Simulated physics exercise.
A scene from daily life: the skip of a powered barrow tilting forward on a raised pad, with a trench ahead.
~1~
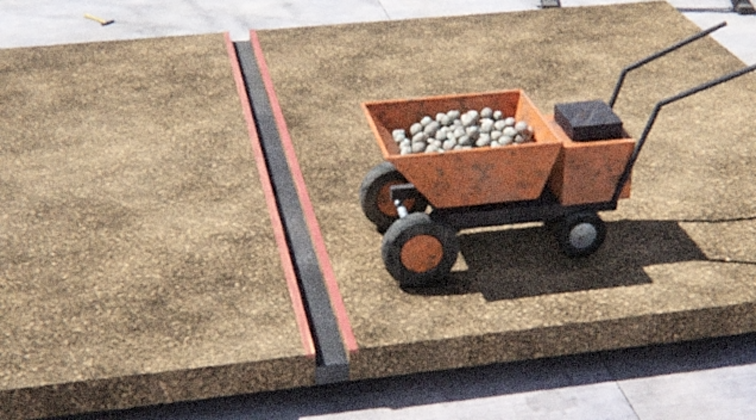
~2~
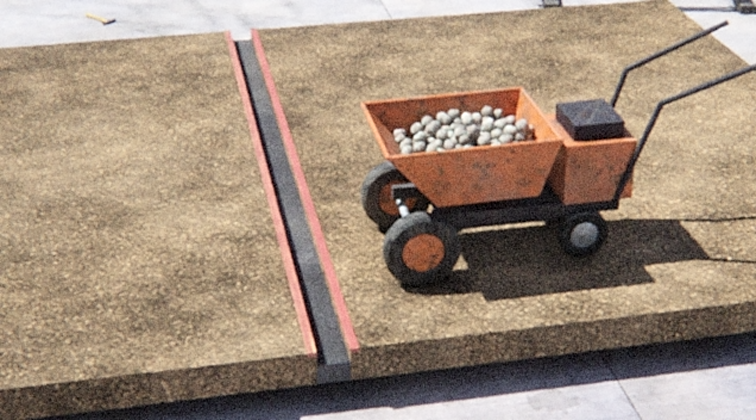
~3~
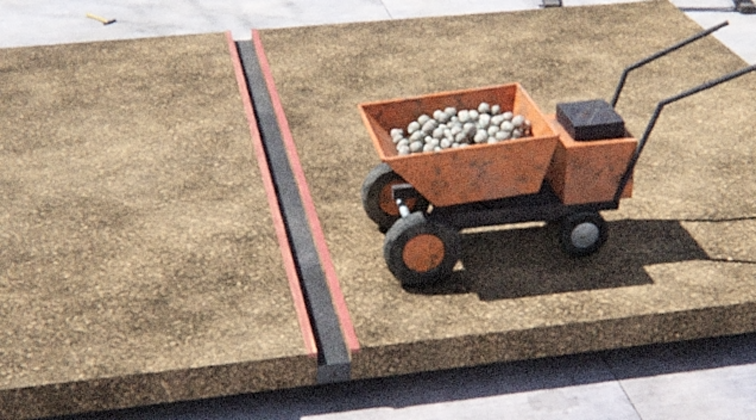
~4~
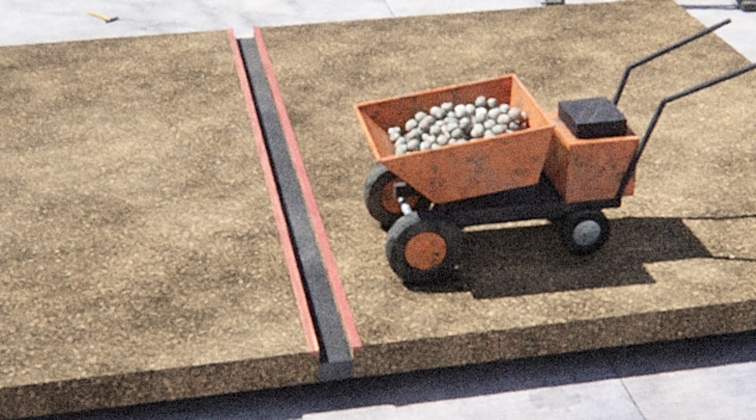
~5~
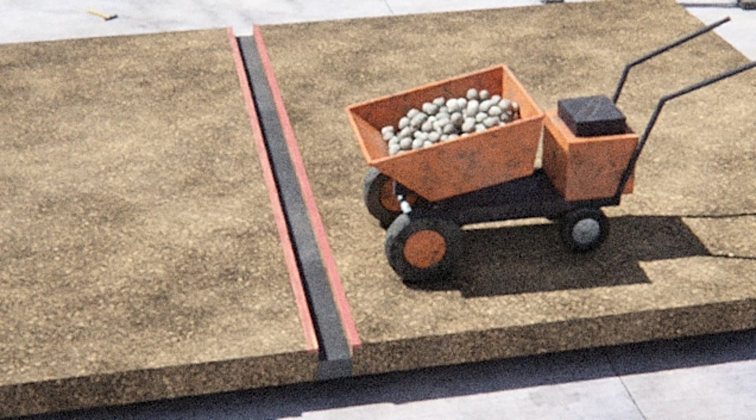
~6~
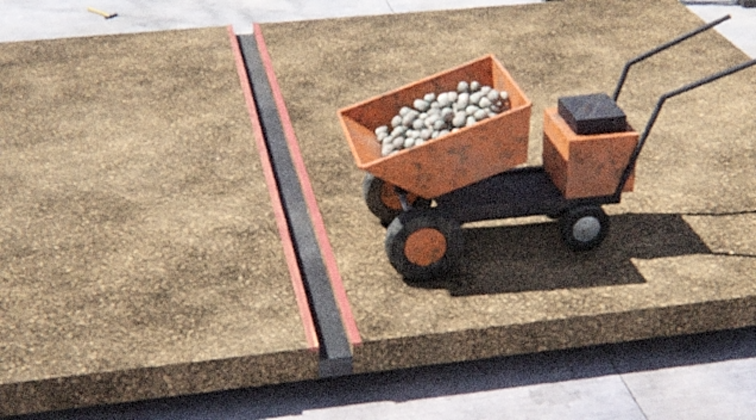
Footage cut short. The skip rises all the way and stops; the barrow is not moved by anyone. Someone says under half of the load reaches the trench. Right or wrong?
Right.
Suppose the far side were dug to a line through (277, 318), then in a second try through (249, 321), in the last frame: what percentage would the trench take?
First one: 50 per cent; second one: 80 per cent.
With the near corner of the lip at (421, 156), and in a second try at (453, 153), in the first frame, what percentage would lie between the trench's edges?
Around 40 % the first time and around 30 % the second.
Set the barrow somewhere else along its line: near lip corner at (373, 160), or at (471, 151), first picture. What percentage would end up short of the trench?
That works out to 0 per cent for the first position and 50 per cent for the second.
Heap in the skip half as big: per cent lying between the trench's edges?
Roughly 10 %.
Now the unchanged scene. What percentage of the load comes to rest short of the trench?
Estimate: Around 0 per cent.
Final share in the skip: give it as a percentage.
I'd say close to 10 percent.
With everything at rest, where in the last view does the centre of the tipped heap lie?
Close to (258, 257), more or less.
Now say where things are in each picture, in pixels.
Lip of the skip (389, 159), level; top of the load (474, 134), river pebbles; first edge of the trench (343, 317); far edge (302, 321), the trench under half as wide as the skip, and about half as deep as wide, in the first picture.
Lip of the skip (389, 159), level; top of the load (474, 133), in the second picture.
Lip of the skip (385, 160), tipped barely; top of the load (471, 131), in the third picture.
Lip of the skip (380, 161), tipped a little; top of the load (479, 131), in the fourth picture.
Lip of the skip (371, 164), tipped a little; top of the load (471, 125), in the fifth picture.
Lip of the skip (362, 168), tipped clearly; top of the load (475, 113); first edge of the trench (347, 310); far edge (306, 315), in the sixth picture.
Just after the last frame, skip tipped steeply; every one in the skip.
A moment on, skip tipped right over; the larger part in the skip; just a few in or heaped over the trench; about a tenth beyond it; just a few falling.
Further on, skip tipped right over; roughly a quarter in the skip; about a tenth in or heaped over the trench; the larger part beyond it.
When it is over, skip tipped right over; about a tenth in the skip; about a tenth in or heaped over the trench; the larger part beyond it.
